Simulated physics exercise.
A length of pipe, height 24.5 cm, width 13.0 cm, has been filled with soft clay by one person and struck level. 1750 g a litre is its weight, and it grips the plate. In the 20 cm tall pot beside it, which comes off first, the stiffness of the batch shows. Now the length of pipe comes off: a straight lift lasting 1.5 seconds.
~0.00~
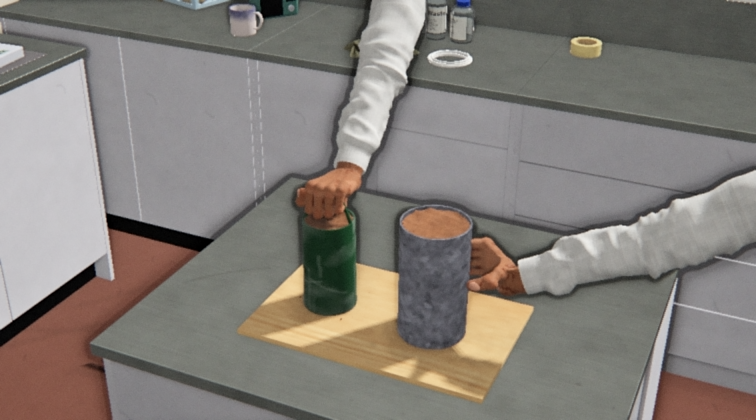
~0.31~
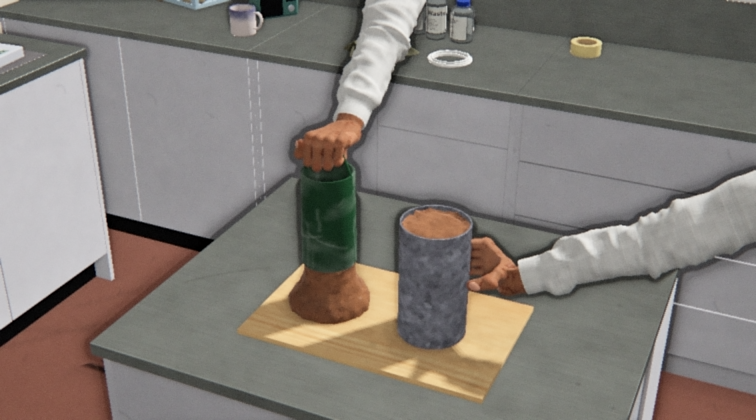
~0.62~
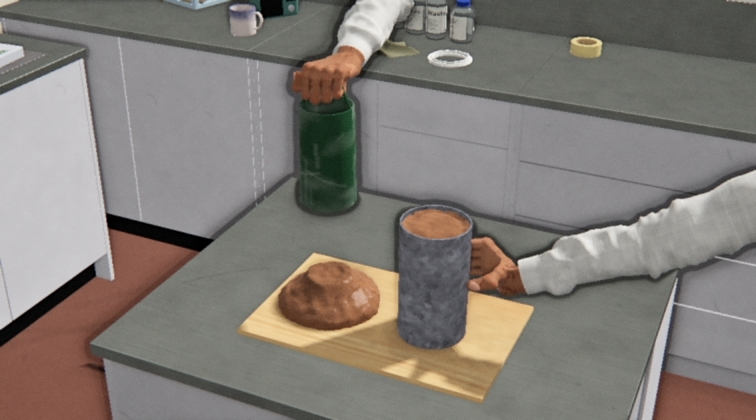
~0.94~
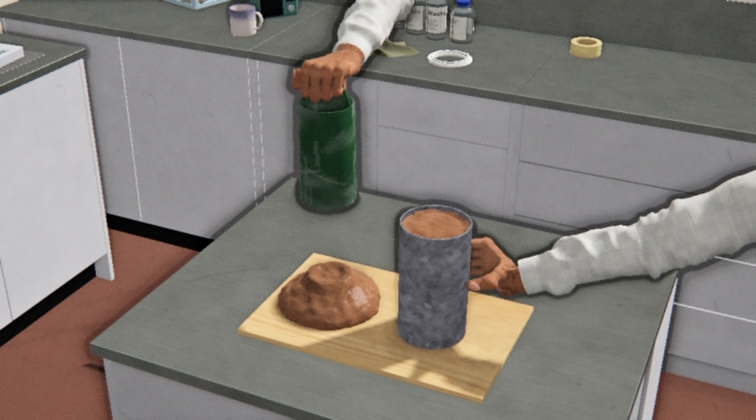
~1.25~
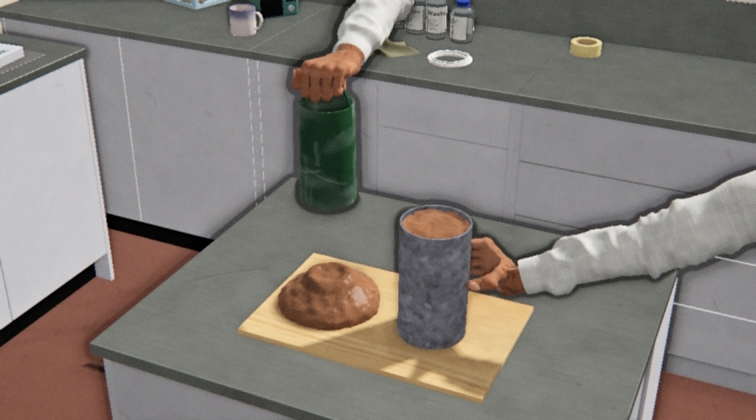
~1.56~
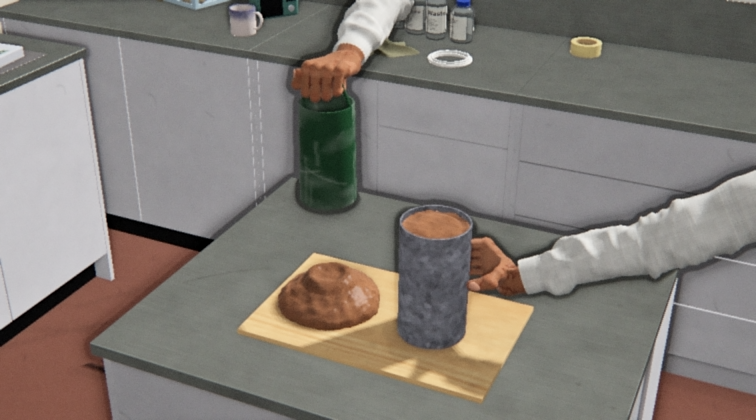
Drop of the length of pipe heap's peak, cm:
16 cm.
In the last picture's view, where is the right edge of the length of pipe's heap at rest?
Roughly at pixel (505, 337).
After 1.9 s, the length of pipe is up 4.8 cm; the soft clay has come down 2.3 cm to 22 cm and is 18 cm wide.
After 2.3 s, the length of pipe is up 15 cm; the soft clay has come down 16 cm to 8.5 cm and is 29 cm wide.
After 2.7 s, the length of pipe is up 25 cm; the soft clay has come down 16 cm to 8.5 cm and is 29 cm wide.
After 3.1 s, the length of pipe is clear; the soft clay has come down 16 cm to 8.4 cm and is 30 cm wide.
After 3.7 s, at rest, the length of pipe is clear; the soft clay has come down 16 cm to 8.4 cm and is 30 cm wide.
